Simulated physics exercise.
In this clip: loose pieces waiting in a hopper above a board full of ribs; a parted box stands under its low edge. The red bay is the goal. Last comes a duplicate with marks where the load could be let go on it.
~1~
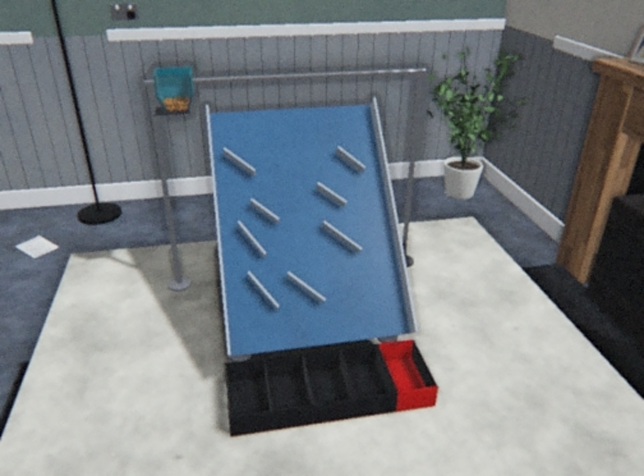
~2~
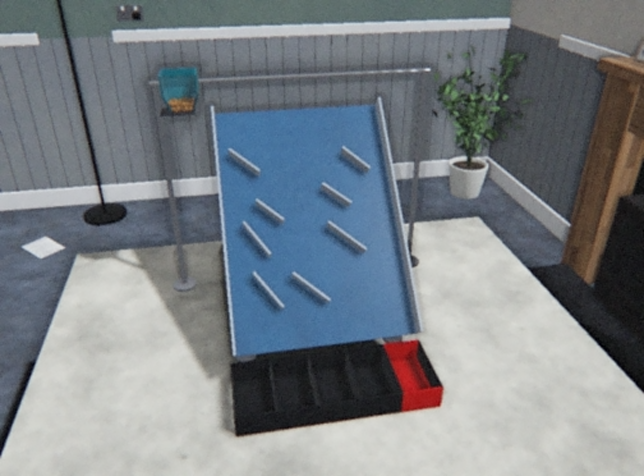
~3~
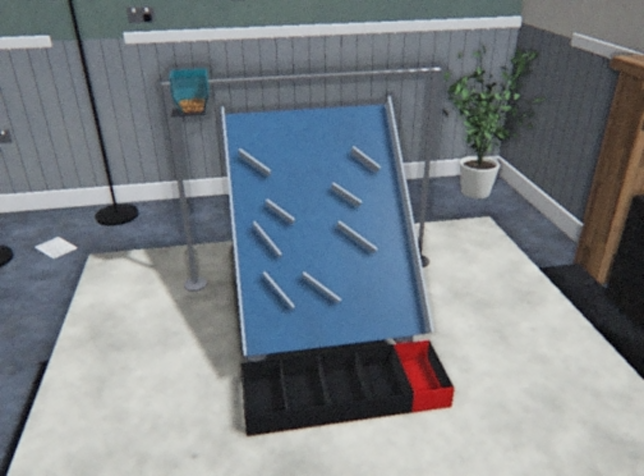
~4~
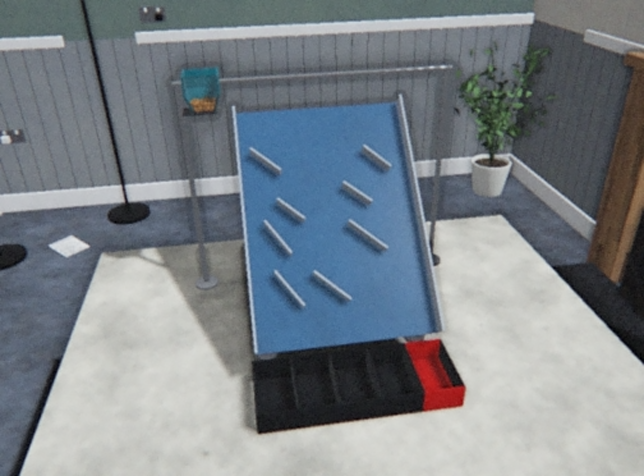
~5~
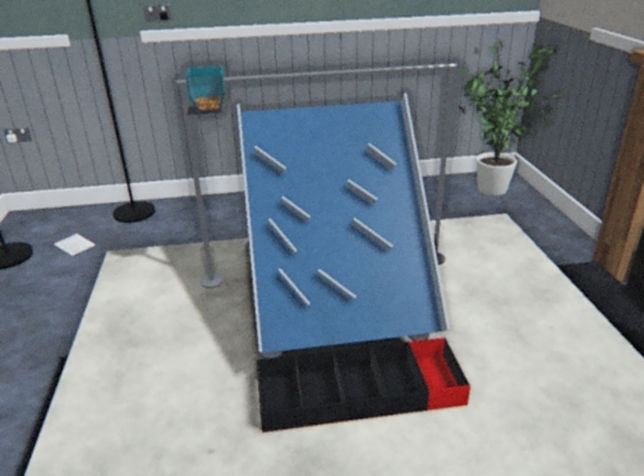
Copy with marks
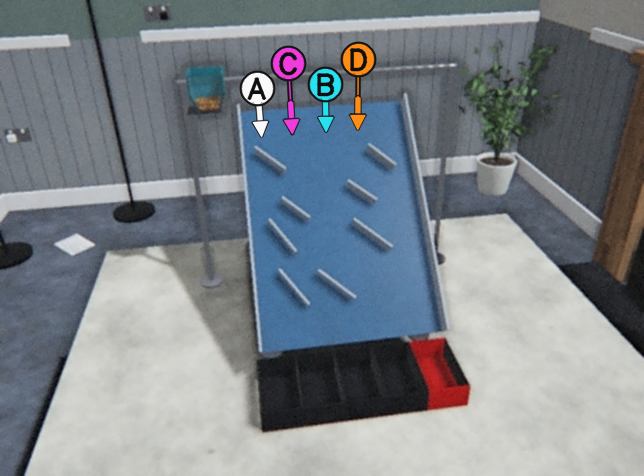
At first, a teal hopper holding small tan pieces hangs at the upper left of a sloping blue board with angled ribs, above a black box with a red right-hand bay. The view then drifts slightly left, shifting everything rightward, while the pieces, board and box show no movement of their own.
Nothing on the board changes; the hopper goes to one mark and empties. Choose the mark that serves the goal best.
The answer is mark D.
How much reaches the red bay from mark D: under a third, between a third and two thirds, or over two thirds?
Over two thirds.
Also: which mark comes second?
That is mark B.
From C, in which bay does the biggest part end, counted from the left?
It is the fourth one.
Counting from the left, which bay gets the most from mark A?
The fourth.
On the marked copy, mark A meets the board at (261, 131); mark B meets the board at (326, 126); mark C meets the board at (292, 128); mark D meets the board at (357, 124).
Choosing A, a small part in the red bay, most in other bays, a stray few outside the box.
Choosing B, about a third in the red bay, about half in other bays, a stray few outside the box.
Choosing C, a small part in the red bay, most in other bays, a small part outside the box.
Choosing D, most in the red bay, a small part in other bays, a small part outside the box.
